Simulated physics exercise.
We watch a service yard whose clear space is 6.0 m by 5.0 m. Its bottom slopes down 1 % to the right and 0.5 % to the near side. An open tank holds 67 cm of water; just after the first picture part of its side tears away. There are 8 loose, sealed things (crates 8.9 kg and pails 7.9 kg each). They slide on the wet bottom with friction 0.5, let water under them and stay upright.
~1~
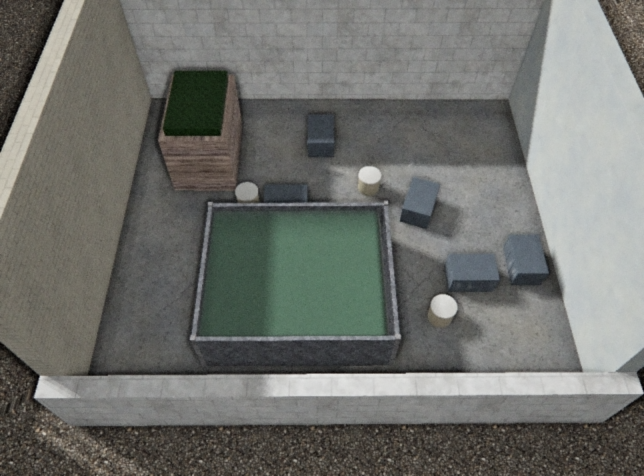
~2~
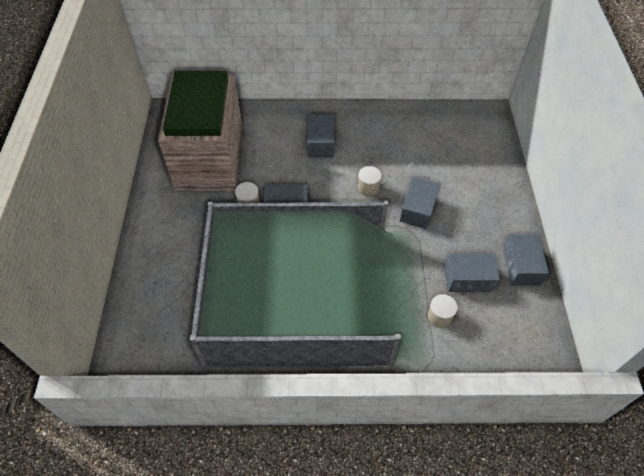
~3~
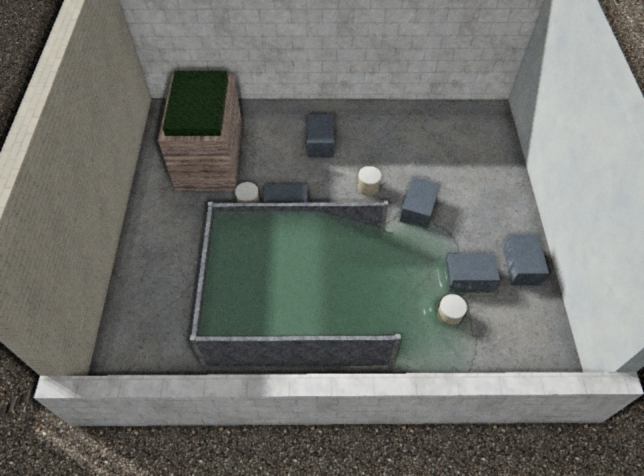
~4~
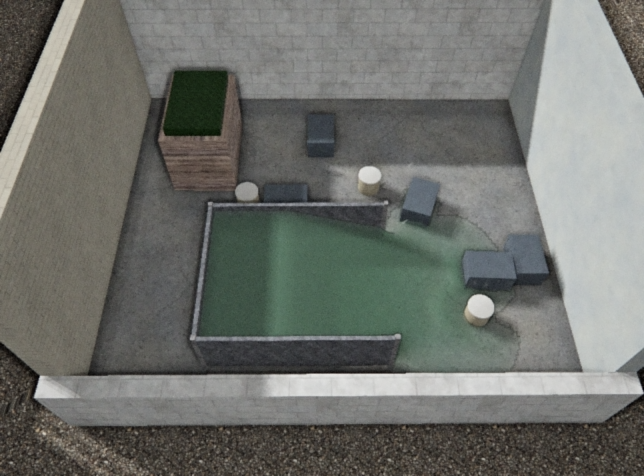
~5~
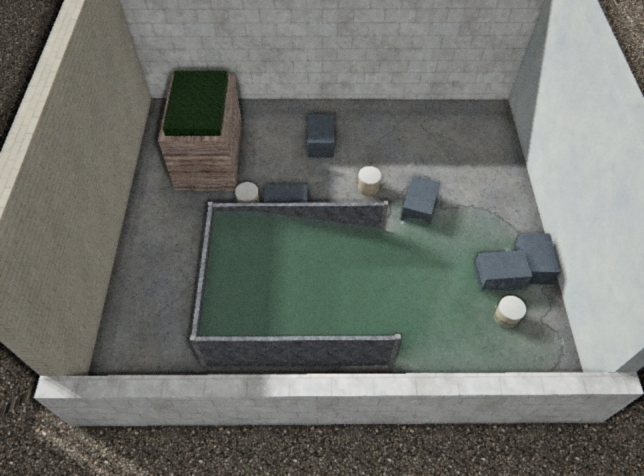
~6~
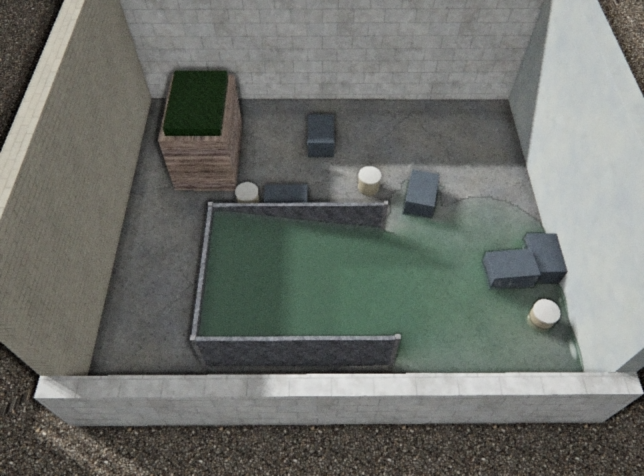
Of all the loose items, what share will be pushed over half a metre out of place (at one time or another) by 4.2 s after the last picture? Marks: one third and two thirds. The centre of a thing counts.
That comes to between one and two thirds.
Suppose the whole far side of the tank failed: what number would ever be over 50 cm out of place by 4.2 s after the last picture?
Then 6.
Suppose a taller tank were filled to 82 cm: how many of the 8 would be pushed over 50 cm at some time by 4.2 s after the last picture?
In that case 5 of them.
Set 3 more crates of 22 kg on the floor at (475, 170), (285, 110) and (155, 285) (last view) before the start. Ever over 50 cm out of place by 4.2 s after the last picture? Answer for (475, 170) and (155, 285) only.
In that order: Over, less.
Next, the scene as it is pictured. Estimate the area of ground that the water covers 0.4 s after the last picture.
Roughly 11.0 m2.
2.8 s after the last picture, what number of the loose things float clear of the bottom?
I count 3.
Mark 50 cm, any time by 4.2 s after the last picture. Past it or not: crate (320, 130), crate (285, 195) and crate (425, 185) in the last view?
In that order: Past it, less, more.
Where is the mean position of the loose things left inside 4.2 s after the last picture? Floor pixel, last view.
Near (356, 178).
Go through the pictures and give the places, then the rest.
In the first frame, a pail at (444, 306) rests on the ground; a crate at (474, 267), on the bottom; 4.0 m2 under water; 0 of 8 have shifted.
In the second frame, a pail at (444, 306), on the bottom; a crate at (474, 267), on the bottom; 5.1 m2 under water; 0 of 8 have shifted.
In the third frame, a pail at (453, 306) rests on the ground, 12 cm from its start; a crate at (474, 267) rests on the ground; water covers 6.2 m2; 1 of 8 have shifted.
In the fourth frame, a pail at (481, 306) rests on the ground, 46 cm from its start; a crate at (491, 265) rests on the ground, 22 cm from its start; water covers 7.6 m2; 2 of 8 have shifted.
In the fifth frame, a pail at (513, 307) rests on the ground, 85 cm from its start; a crate at (505, 265), on the bottom, 39 cm from its start; 9.1 m2 under water; 3 of 8 have shifted.
In the sixth frame, a pail at (547, 311) rests on the ground, 126 cm from its start; a crate at (513, 263) floats, 49 cm from its start; water covers 10.1 m2; 4 of 8 have shifted.
Then, 0.4 s after the last picture 2 of 8 are over 50 cm from their spots; 3 afloat.
Then, 1.5 s after the last picture 3 of 8 are over 50 cm from their spots; 3 afloat.
Then, 2.8 s after the last picture 4 of 8 are over 50 cm from their spots; 3 afloat.
Then, 4.2 s after the last picture 5 of 8 are over 50 cm from their spots, and 5 have been at some point; 3 afloat.
